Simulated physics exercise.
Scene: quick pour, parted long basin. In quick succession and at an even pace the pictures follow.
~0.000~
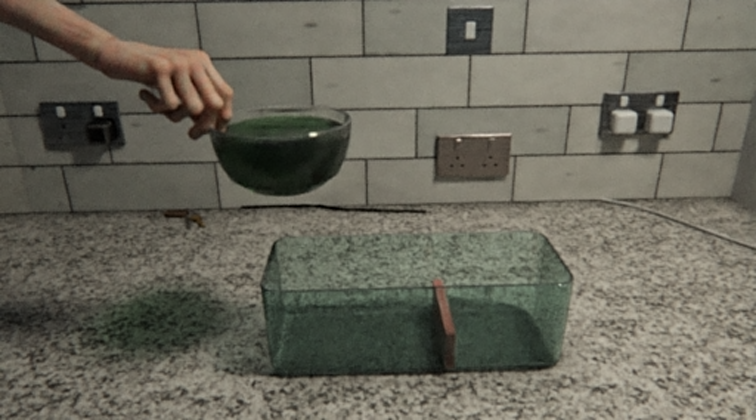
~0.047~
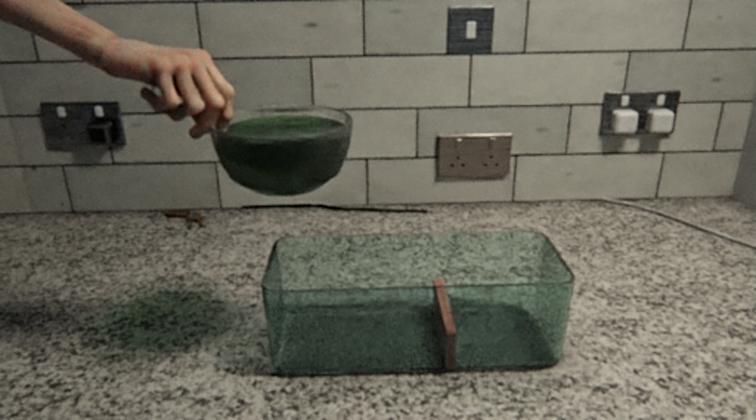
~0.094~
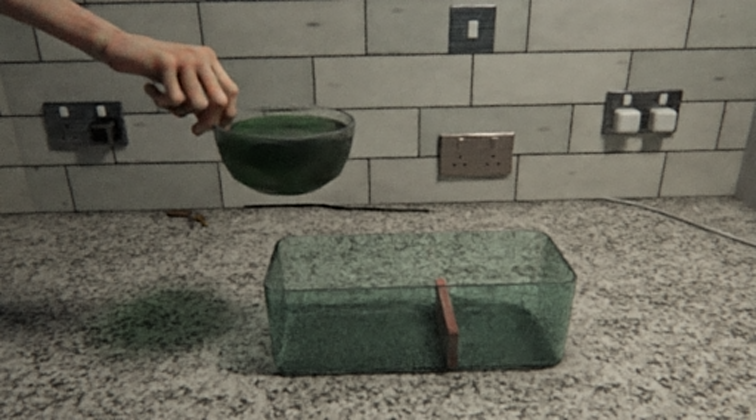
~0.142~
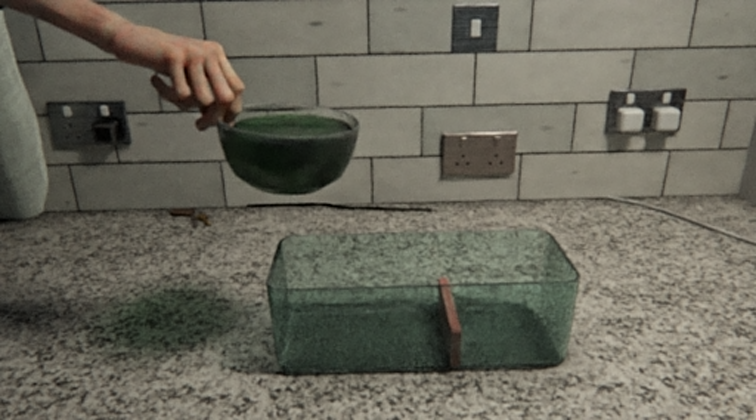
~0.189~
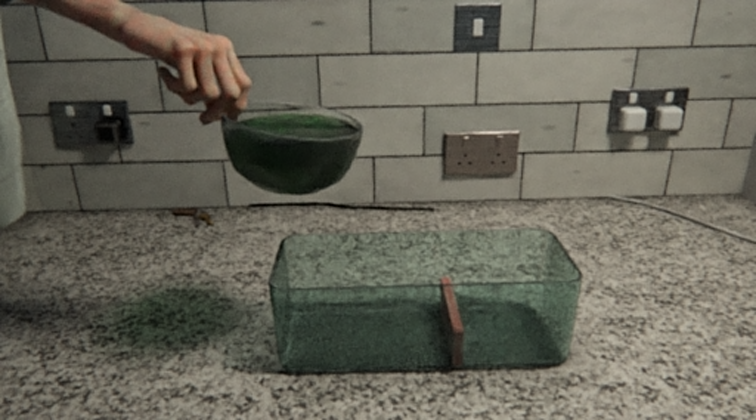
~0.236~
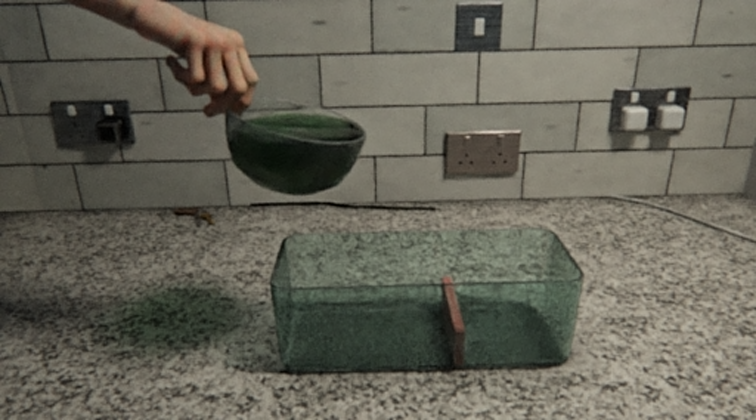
To begin with, a hand holds a glass bowl of dark green liquid nearly level above a long, clear green basin divided by a reddish-brown wall on a speckled countertop. The bowl then tilts gradually to the right, its right rim dipping while the hand's wrist turns and the basin stays put.
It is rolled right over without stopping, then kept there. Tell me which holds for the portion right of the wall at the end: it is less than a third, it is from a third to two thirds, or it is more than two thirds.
Once it settles, the part right of the wall is below a third, I'd say.
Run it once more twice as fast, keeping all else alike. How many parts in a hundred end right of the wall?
I'd put it at some 15 percent.
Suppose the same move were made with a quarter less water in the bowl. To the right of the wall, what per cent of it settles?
Near 5 %.
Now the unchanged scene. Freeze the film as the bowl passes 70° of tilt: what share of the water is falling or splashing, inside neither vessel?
About 40 per cent.
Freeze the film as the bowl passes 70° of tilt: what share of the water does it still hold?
Remaining share, estimated: 45 %.
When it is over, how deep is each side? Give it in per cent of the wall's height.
It settles around 60 on the left side and around 0 on the right side.
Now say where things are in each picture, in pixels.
In the first frame, it leans 0°; its right rim is at (350, 120); the water meets the walls at (217, 131) and (348, 128); the long basin's rim runs from (268, 264) to (558, 256); the wall's top is at (444, 306).
In the second frame, it leans 1°; its right rim is at (351, 121); the water meets the walls at (217, 130) and (348, 128).
In the third frame, it leans 2°; its right rim is at (354, 123); the water meets the walls at (221, 129) and (351, 128).
In the fourth frame, it leans 6°; its right rim is at (358, 126); the water meets the walls at (225, 127) and (355, 129).
In the fifth frame, it leans 10°; its right rim is at (362, 130); the water meets the walls at (229, 127) and (359, 129).
In the sixth frame, it leans 15°; its right rim is at (364, 136); the water meets the walls at (232, 127) and (363, 129).
A moment on, the bowl is tipped part way and 43 per cent is still to pour, 19 is left of the wall and 0 right of it.
Next, the bowl is tipped on its side and 5 per cent is still to pour, 86 is left of the wall and 1 right of it.
Then the bowl is tipped on its side and 0 per cent is still to pour, 95 is left of the wall and 4 right of it.
Later the bowl is tipped on its side and 0 per cent is still to pour, 95 is left of the wall and 4 right of it.
At rest 95 per cent lies left of the wall, 4 right of it and 1 outside.
